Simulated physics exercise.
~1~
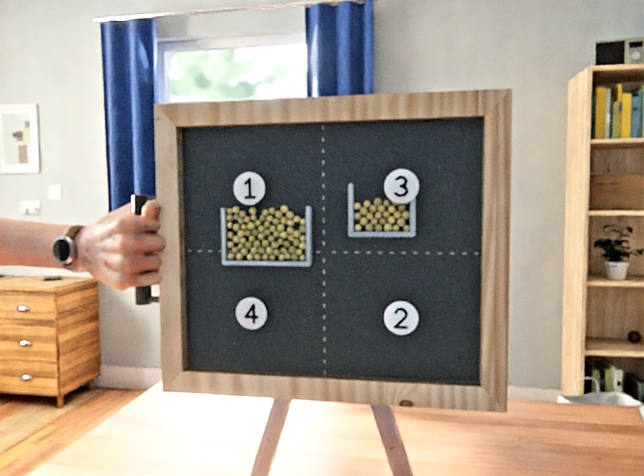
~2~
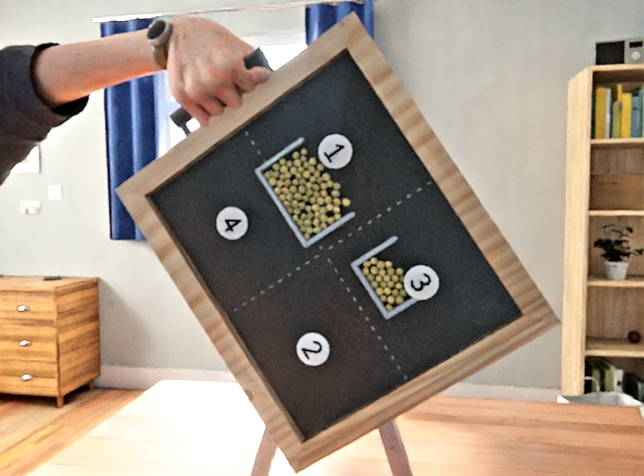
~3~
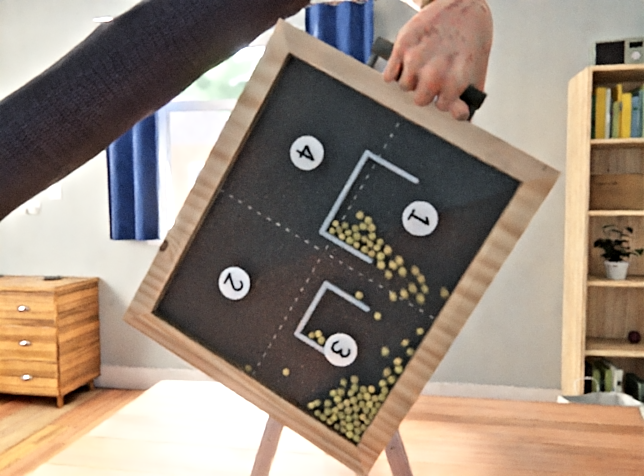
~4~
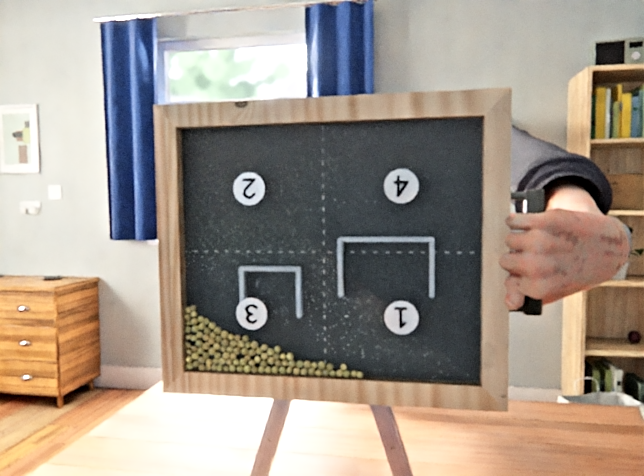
In a bright room, a hand turned a framed dark board clockwise until it was upside down, and the small yellowish-green beads spilled out of two open-topped trays, ending in a sloping heap along the bottom, mostly in the lower left corner.
